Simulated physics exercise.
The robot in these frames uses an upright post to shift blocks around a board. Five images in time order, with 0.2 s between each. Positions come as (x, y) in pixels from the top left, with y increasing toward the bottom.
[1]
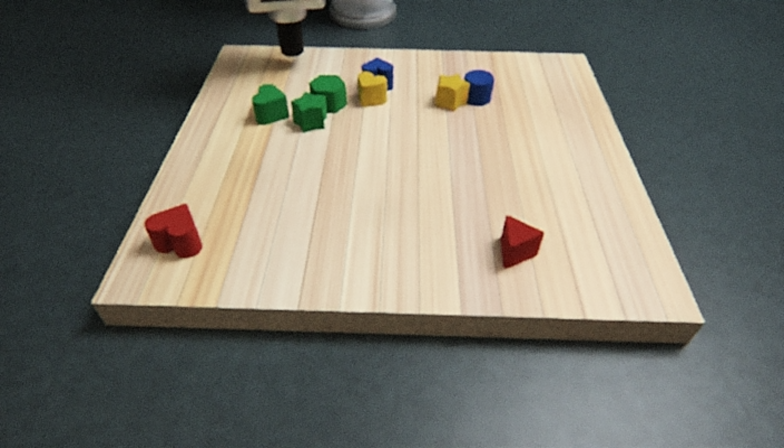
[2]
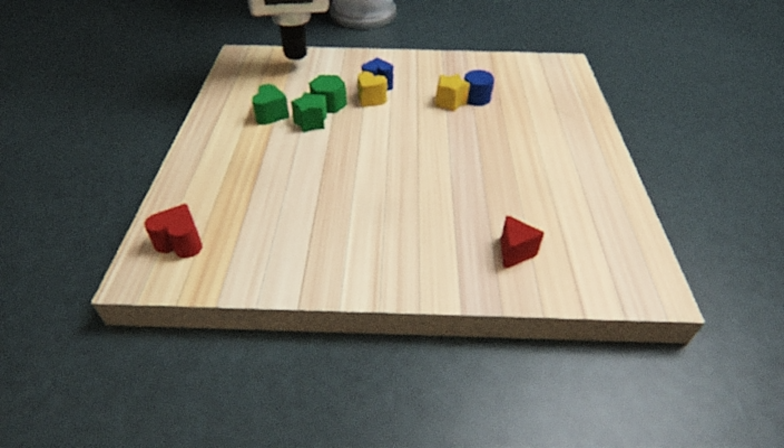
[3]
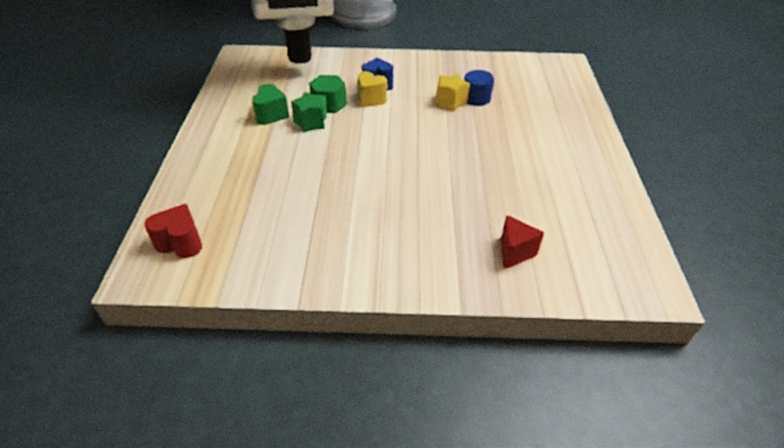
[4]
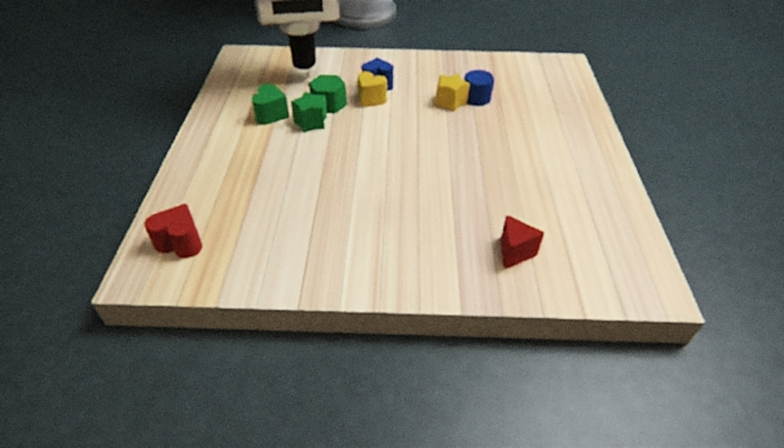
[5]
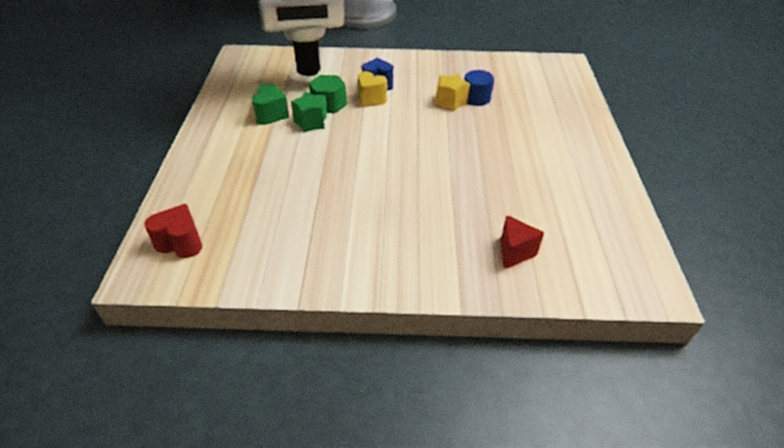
The robot's dark post moves slightly down and right toward the green blocks, which stay still.
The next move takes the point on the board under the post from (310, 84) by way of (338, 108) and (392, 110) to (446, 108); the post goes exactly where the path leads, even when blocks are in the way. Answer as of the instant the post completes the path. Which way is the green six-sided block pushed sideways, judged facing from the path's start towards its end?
It gets pushed right.
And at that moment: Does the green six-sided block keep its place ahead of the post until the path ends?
I'd say no.
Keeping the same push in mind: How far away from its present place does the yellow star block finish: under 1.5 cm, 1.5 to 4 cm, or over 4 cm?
My answer is that it shifts 1.5 to 4 cm.
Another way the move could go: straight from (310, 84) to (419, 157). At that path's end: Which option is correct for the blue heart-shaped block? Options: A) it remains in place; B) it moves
My answer is option A.
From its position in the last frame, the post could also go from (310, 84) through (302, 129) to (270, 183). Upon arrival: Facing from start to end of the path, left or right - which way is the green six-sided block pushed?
It is displaced to the left.
What follows on the original path. One third of the way, post at (337, 95); green star block at (310, 104), turned 35° clockwise; green six-sided block at (349, 102), turned 10° clockwise.
Two thirds of the way, post at (392, 97); green star block at (310, 104), turned 35° clockwise; green six-sided block at (358, 107), turned 55° clockwise; yellow heart-shaped block at (392, 75), turned 80° anticlockwise.
At the end, post at (447, 95); green star block at (310, 104), turned 35° clockwise; green six-sided block at (358, 107), turned 55° clockwise; yellow heart-shaped block at (392, 75), turned 80° anticlockwise; yellow star block at (474, 80); blue circular block at (496, 73).
